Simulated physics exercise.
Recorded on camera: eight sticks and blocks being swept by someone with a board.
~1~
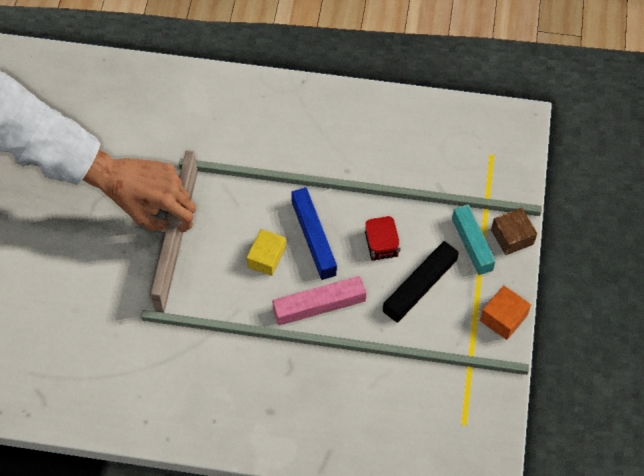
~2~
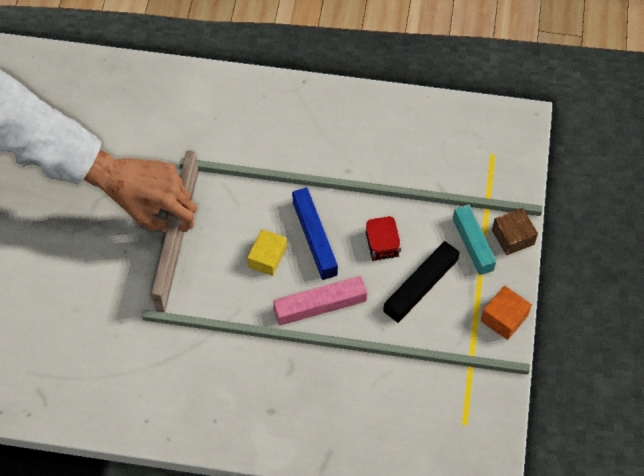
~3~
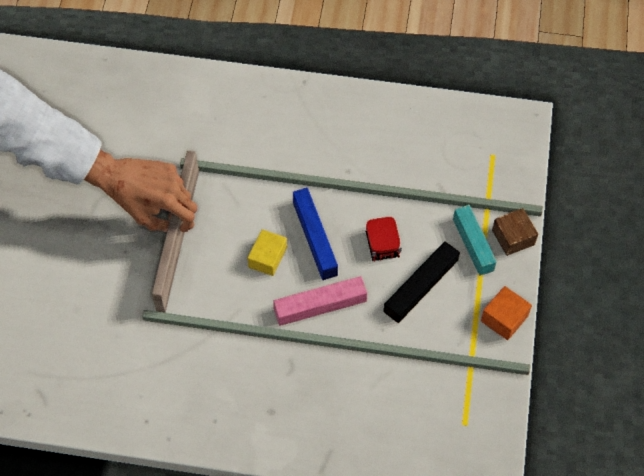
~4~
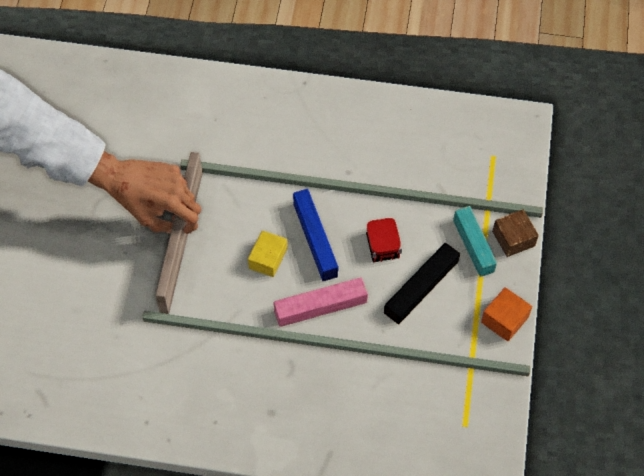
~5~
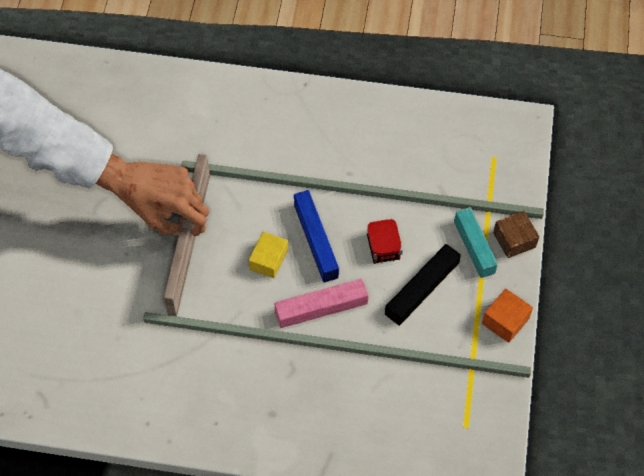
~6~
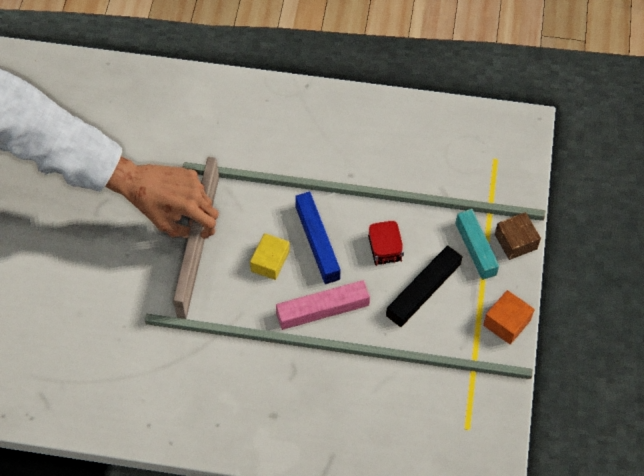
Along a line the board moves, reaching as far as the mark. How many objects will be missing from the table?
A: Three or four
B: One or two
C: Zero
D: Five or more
Three or four.
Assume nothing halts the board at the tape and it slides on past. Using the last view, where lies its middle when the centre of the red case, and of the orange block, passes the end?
I'd put it close to (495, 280), and close to (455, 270) for the other one.
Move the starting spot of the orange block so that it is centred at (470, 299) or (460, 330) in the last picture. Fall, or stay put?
Going place by place: Over the edge, then over the edge.
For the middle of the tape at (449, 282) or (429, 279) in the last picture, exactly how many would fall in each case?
First try 1, second try 0.
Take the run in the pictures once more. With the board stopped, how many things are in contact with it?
All in all, 3.
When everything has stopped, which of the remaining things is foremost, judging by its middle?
It's the black stick.
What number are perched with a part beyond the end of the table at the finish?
Number: 3.
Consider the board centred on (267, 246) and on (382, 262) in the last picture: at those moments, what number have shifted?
At the first spot 1, then 5.
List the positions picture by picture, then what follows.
Brown block (514, 231); orange block (505, 313); turquoise bar (473, 240); board (175, 231); tape (479, 282), in the first picture.
Orange block (506, 313); pink bar (320, 301), in the second picture.
Turquoise bar (474, 240); blue stick (315, 233), in the third picture.
Brown block (515, 233); black stick (422, 283), in the fourth picture.
Orange block (507, 316); board (188, 234), in the fifth picture.
Brown block (518, 236); orange block (509, 317); turquoise bar (477, 244); board (197, 237); tape (482, 286), in the sixth picture.
Early on, none off yet; brown block at rest near (518, 236); orange block at rest near (509, 317); turquoise bar at rest near (477, 244).
A while later, none off yet; brown block at rest near (518, 236); orange block at rest near (509, 317); turquoise bar at rest near (478, 244).
Further along, none off yet; brown block travelled about its own width near (539, 234); orange block travelled about its own width near (528, 331); turquoise bar travelled a little near (516, 243).
Finally, the number that fall off is three or four; lost, turquoise bar, orange block and brown block.
